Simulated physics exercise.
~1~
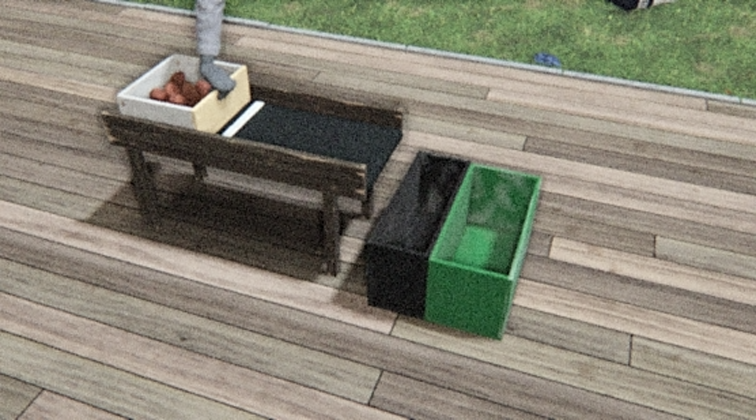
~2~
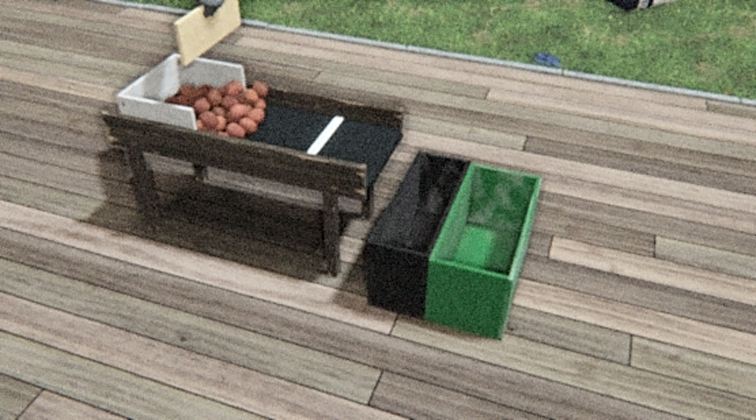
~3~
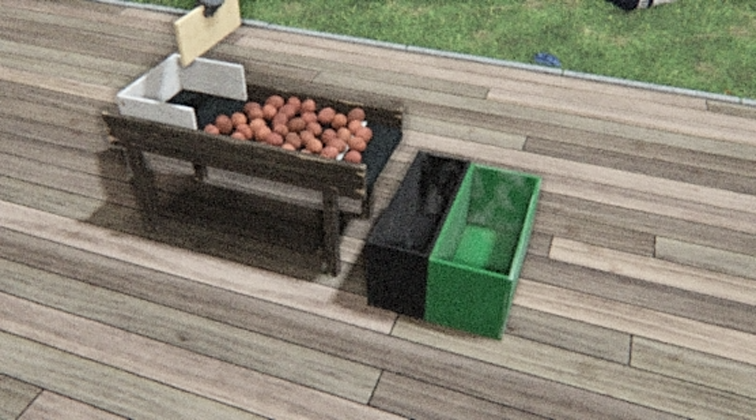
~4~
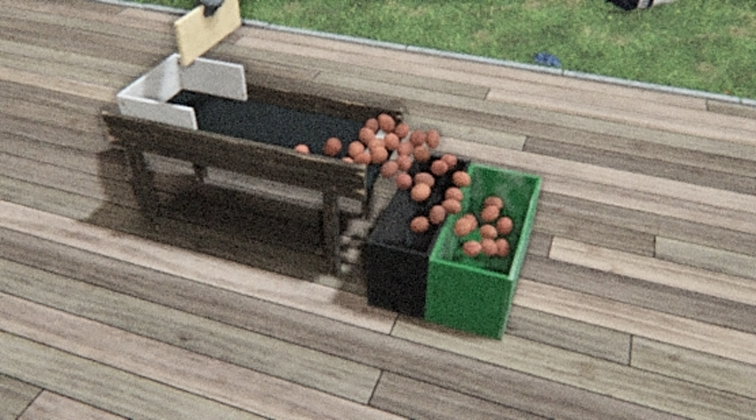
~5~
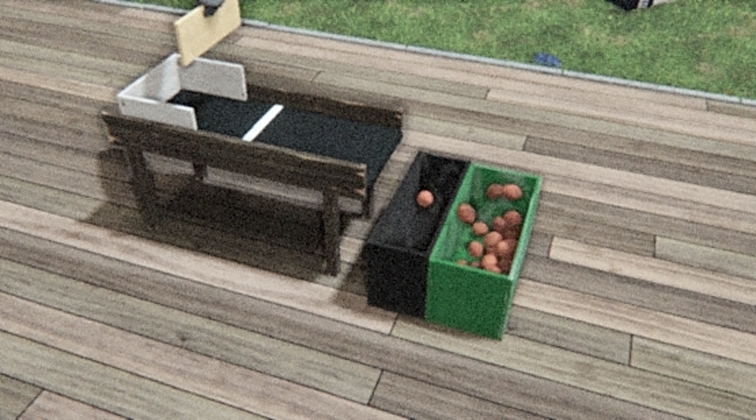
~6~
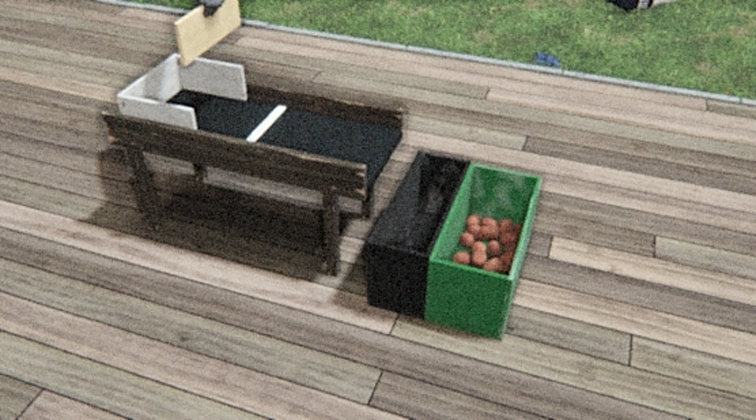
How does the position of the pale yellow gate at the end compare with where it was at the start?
At the start the gate stood upright closing off the right side of the white pen, but by the end it was raised above the pen, a little to the left of where it began, leaving that side open.
